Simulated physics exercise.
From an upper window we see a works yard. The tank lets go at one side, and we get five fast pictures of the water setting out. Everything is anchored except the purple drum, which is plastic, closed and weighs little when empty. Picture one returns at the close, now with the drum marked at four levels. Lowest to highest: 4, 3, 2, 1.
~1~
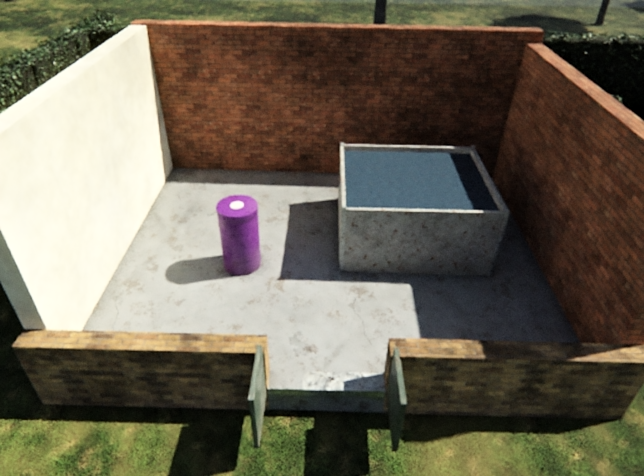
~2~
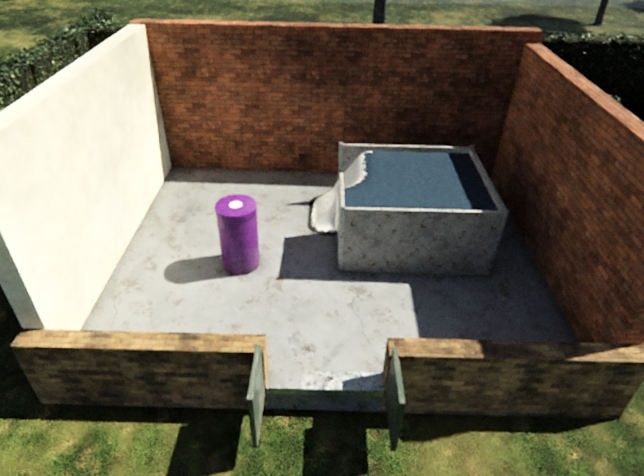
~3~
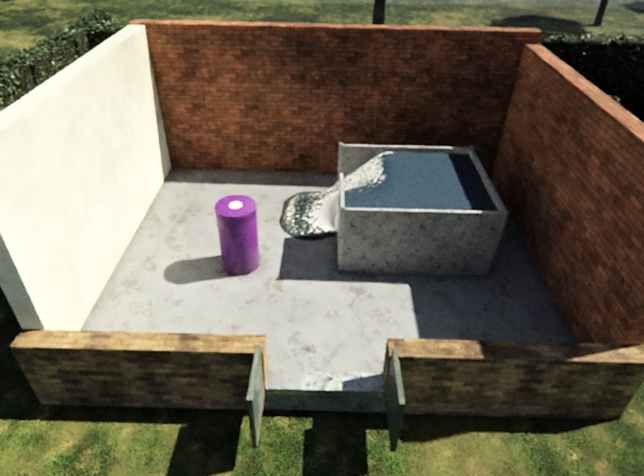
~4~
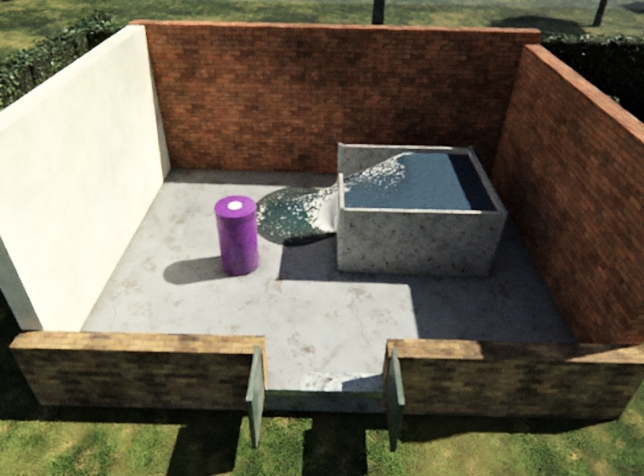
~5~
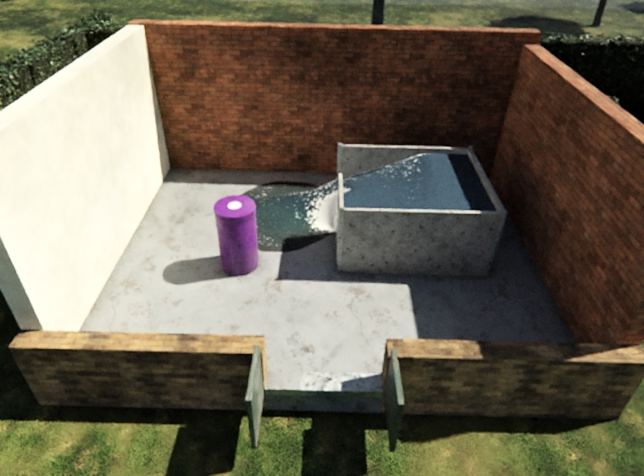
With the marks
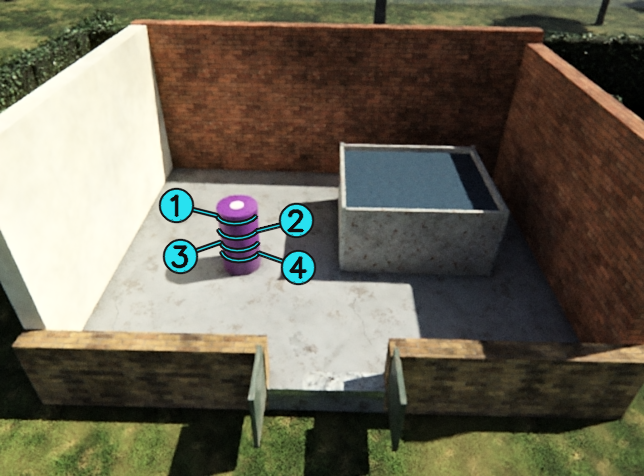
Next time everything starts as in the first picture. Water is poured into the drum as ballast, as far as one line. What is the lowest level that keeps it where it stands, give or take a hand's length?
That is line 4.
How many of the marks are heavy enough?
All four.
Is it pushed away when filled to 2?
No, that is safe.
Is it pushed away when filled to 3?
No, not at all.
On the marked copy, 1 at (234, 223); 2 at (235, 238); 3 at (237, 250); 4 at (238, 260); from the bottom up 4, 3, 2, 1.
If 1 is chosen, it does not move.
If 2 is chosen, it does not move.
If 3 is chosen, it does not move.
If 4 is chosen, it does not move.
